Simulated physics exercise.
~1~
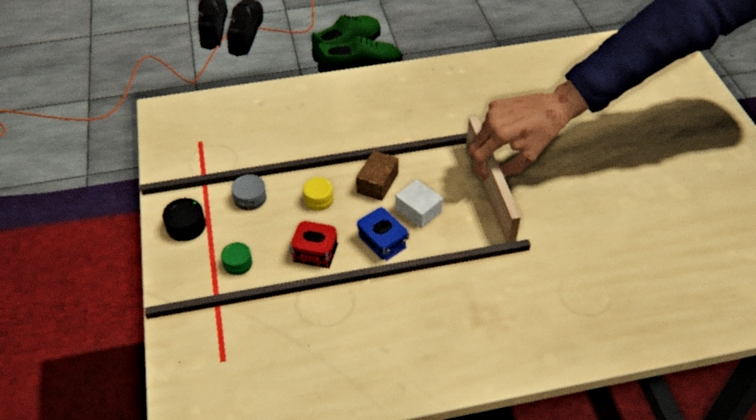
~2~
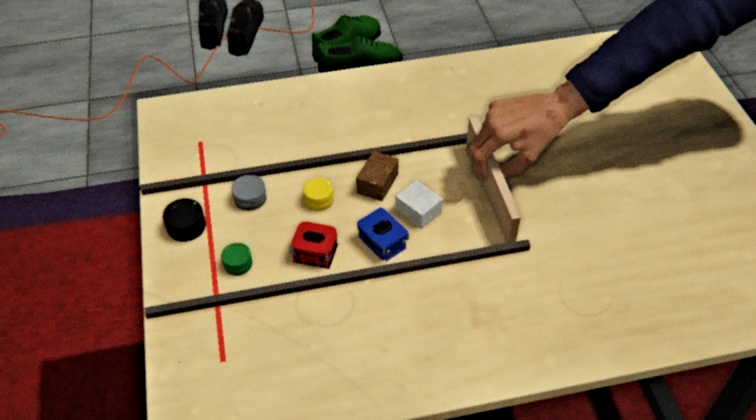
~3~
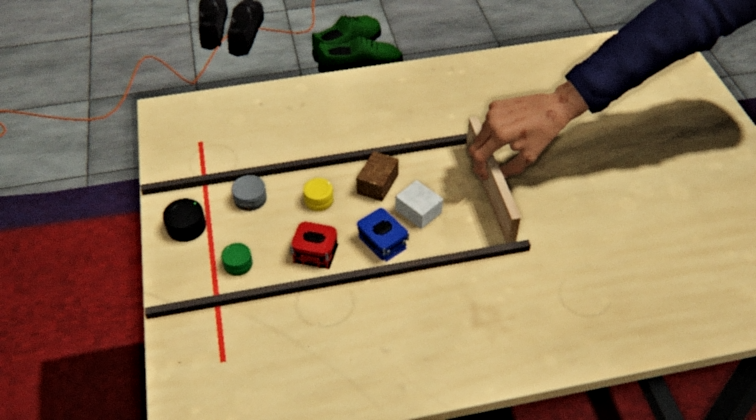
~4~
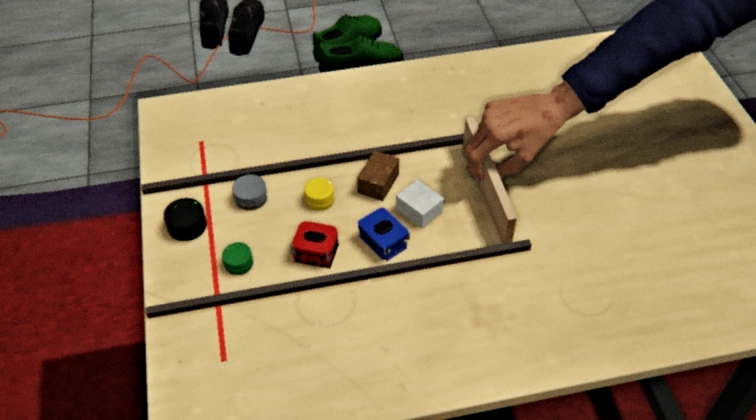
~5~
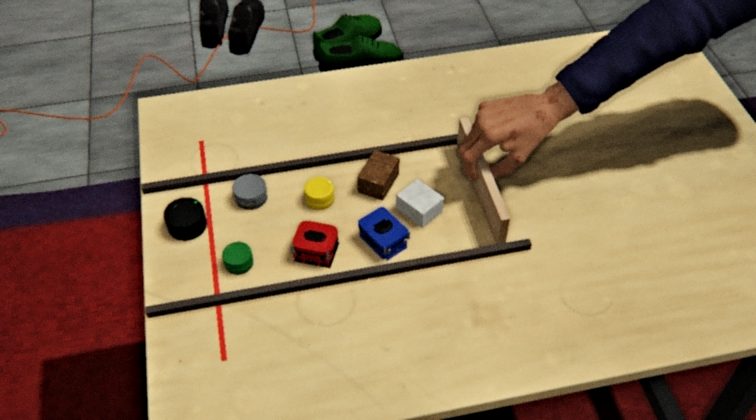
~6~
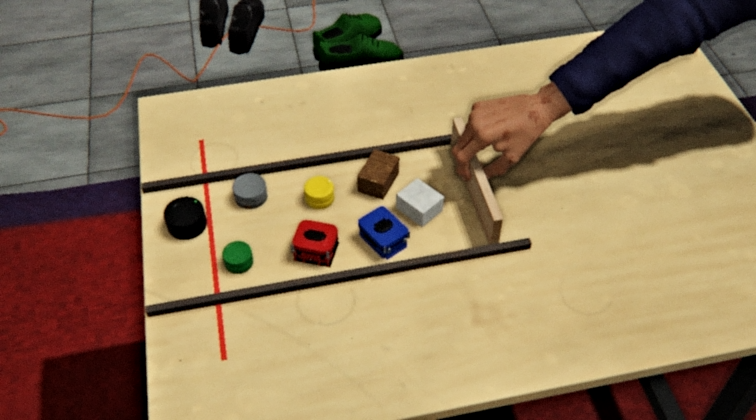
A hand in a dark blue sleeve holds an upright wooden board on a pale tabletop, seen from above at an angle, with grey tiles and red carpet beyond. Between two dark rails lie a black lid, grey tub, green and yellow lids, red and blue cases, and brown and white blocks, with red tape crossing at left. The hand slides the board slightly left while the objects and view stay practically still.
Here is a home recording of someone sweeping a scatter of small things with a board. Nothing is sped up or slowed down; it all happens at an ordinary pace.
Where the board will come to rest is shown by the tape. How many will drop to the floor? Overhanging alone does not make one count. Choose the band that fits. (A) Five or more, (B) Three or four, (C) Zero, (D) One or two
D, one or two.
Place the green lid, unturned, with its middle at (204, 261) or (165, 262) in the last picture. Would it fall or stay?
Taking the places in order, it ends up off; it ends up off.
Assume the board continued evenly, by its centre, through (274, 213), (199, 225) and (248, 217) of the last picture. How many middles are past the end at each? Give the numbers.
It would be 0, 3 and 0.
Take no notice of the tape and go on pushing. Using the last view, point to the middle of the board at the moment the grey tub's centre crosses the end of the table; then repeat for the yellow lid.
Near (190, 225) in the first case, near (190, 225) in the other.
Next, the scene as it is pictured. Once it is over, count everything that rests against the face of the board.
3 of them.
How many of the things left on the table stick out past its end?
Things overhanging at the end: 1.
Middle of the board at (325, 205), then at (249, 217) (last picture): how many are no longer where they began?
6 and 8.
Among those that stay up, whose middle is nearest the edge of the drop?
Red case.
A little later, none off yet; black lid at rest near (185, 218); green lid at rest near (238, 257); grey tub at rest near (250, 191).
Next, none off yet; black lid at rest near (185, 218); green lid shifted about its own width near (200, 257); grey tub shifted a little near (237, 191).
When it is over, the number that fall off is one or two; down, green lid and black lid.
